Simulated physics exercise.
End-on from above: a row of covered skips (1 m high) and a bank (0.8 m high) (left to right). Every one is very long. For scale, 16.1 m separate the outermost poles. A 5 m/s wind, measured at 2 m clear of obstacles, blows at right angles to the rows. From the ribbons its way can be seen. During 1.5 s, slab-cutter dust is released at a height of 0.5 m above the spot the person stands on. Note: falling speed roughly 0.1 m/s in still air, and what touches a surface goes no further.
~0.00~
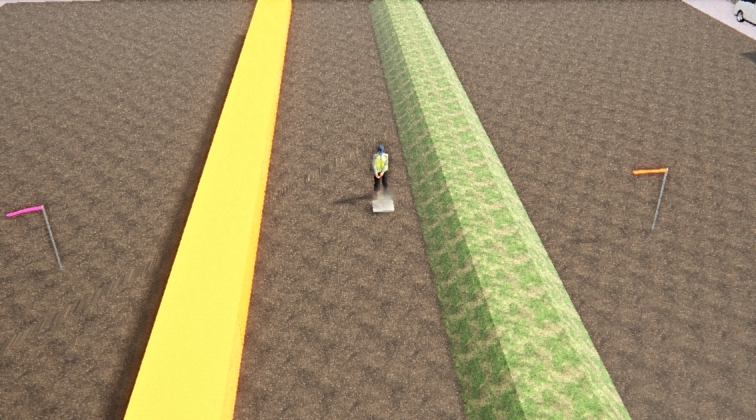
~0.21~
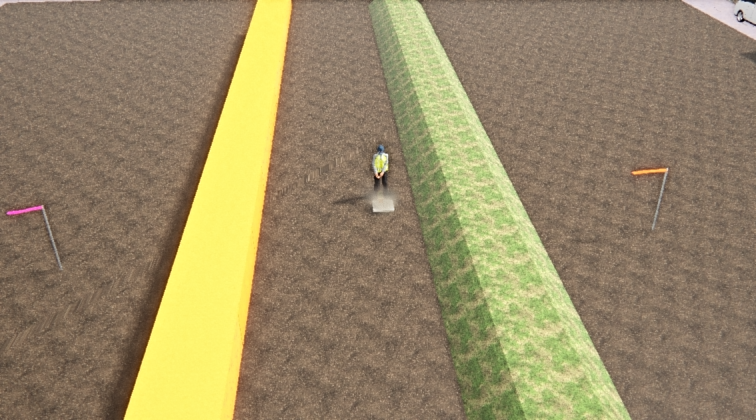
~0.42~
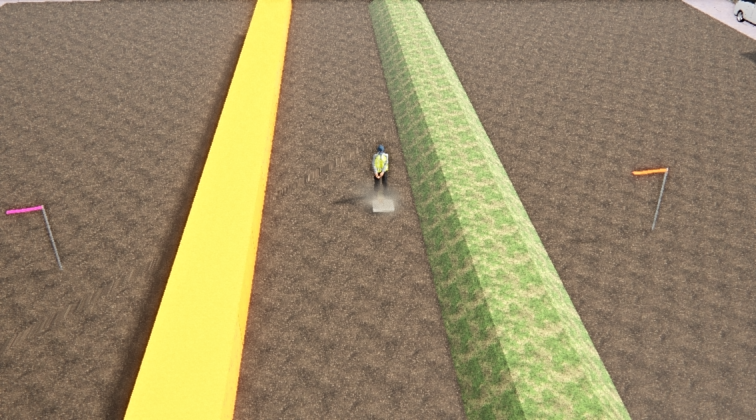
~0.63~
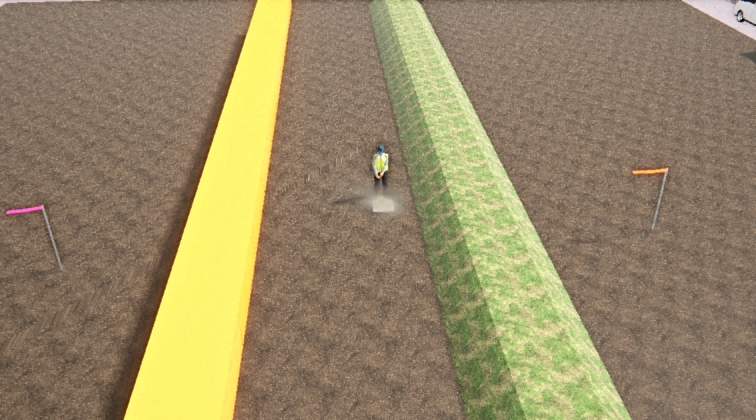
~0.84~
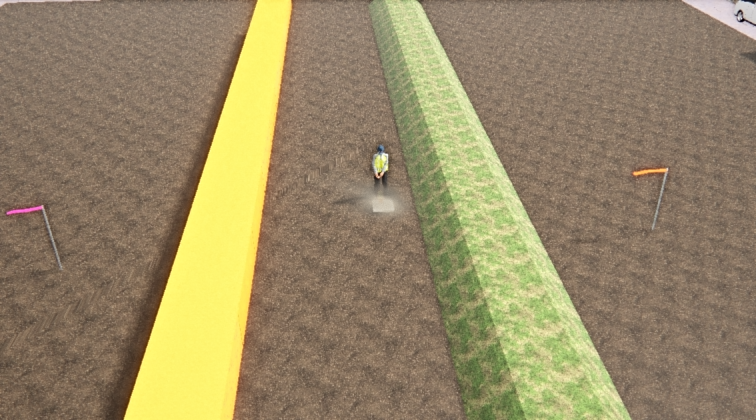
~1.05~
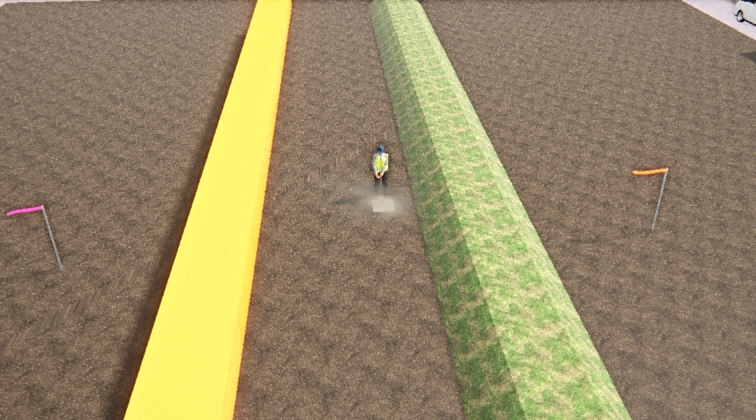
The footage shows a worker in a high-visibility vest standing between a long yellow row and a grassy bank, holding a tool over a pale slab as dust gradually spreads, mostly leftward, while ribbons on two poles stream left.
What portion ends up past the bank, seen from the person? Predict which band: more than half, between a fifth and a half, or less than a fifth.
Less than a fifth of them.
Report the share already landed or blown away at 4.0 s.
I'd put it at around 40 per cent.
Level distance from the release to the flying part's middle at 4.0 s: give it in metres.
2.0 m.
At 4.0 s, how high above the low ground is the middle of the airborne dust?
I'd put it close to 0.8 metres up.
After 2.5 s, 0 % is beyond the bank; 20 % has touched down or left; the middle of what still flies is 0.5 m above the low ground, near (361, 199).
After 4.0 s, 0 % is beyond the bank; 40 % has touched down or left; the middle of what still flies is 0.7 m above the low ground, near (307, 195).
After 8.0 s, 0 % is beyond the bank; 64 % has touched down or left.
After 20.0 s, 0 % is beyond the bank; 99 % has touched down or left.
After 45.0 s, 0 % is beyond the bank; 100 % has touched down or left.
